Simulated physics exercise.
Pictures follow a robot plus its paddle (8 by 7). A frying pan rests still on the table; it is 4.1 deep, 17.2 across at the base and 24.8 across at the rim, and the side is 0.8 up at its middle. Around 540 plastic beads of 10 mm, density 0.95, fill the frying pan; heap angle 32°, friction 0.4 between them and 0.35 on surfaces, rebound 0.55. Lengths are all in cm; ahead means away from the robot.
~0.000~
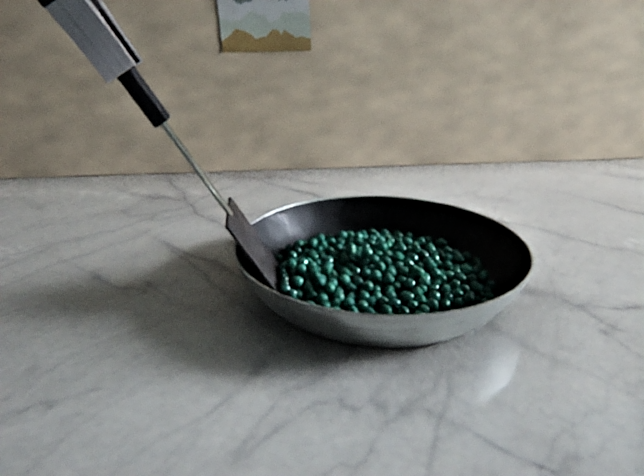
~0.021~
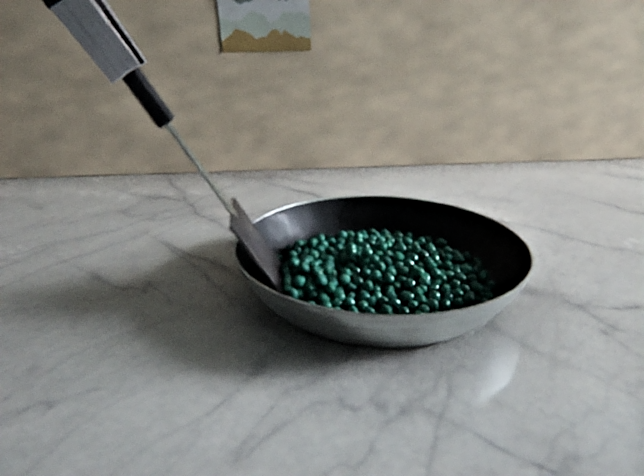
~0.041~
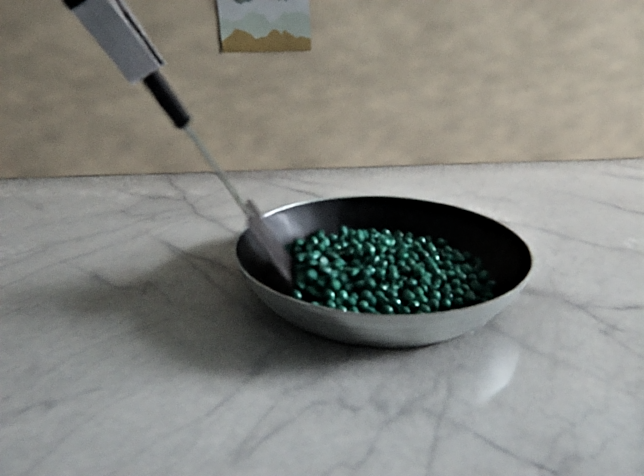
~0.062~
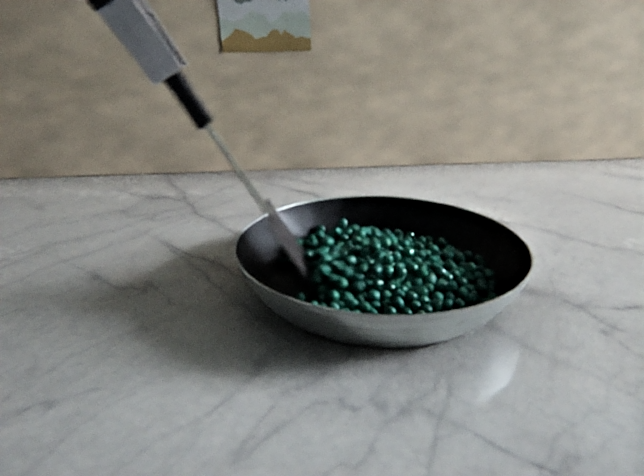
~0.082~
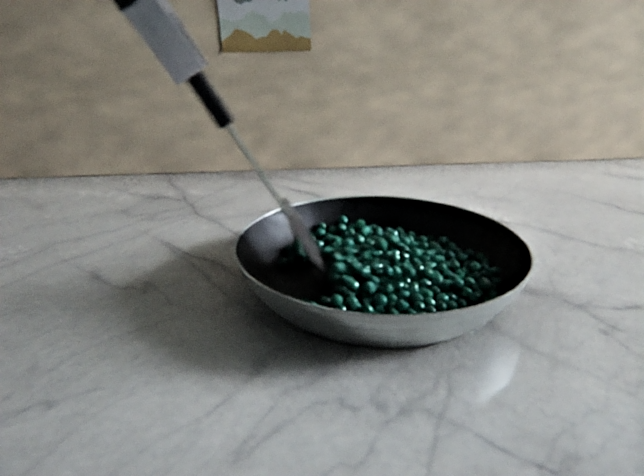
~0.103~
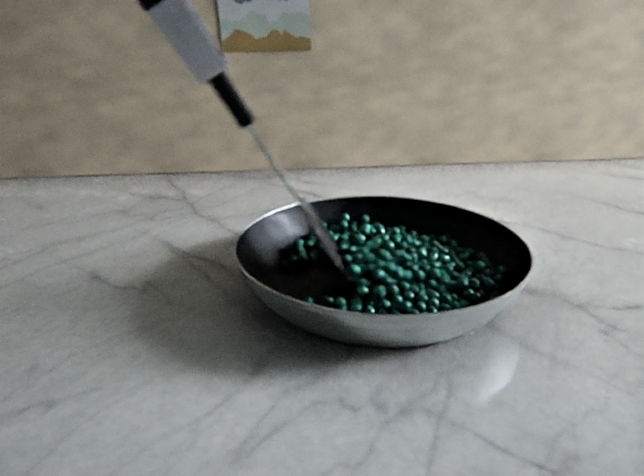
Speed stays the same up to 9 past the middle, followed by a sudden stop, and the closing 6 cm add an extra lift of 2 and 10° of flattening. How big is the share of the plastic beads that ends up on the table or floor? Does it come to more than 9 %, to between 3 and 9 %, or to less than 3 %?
It comes to more than 9 %.
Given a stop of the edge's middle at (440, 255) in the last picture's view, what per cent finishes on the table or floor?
0 %, roughly.
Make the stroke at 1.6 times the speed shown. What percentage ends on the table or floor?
I'd put it around 20 per cent.
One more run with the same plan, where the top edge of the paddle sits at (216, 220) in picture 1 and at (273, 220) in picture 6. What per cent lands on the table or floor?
Off the vessel, on the table or floor: Some 5 percent.
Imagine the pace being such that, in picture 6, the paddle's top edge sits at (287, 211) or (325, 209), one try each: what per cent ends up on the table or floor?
Respectively, some 10 and 20 per cent.
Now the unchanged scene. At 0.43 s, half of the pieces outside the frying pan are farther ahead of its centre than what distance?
It sits close to 16 cm ahead of the middle.
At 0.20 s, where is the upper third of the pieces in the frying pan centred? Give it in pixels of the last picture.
I'd say close to (458, 252).
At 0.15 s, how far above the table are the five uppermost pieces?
4 cm.
By 0.15 s, sloping 59°, highest piece 4 above the table; 538 in the frying pan.
By 0.20 s, sloping 55°, highest piece 5 above the table; 538 in the frying pan.
By 0.43 s, sloping 49°, highest piece 11 above the table; 460 in the frying pan, 65 on the table or floor, 13 on the blade or in flight.
By 1.48 s, sloping 49°, highest piece 4 above the table; 459 in the frying pan, 79 on the table or floor.
Final count, 459 in the frying pan, 79 on the table or floor. That is 15 % on the table or floor.
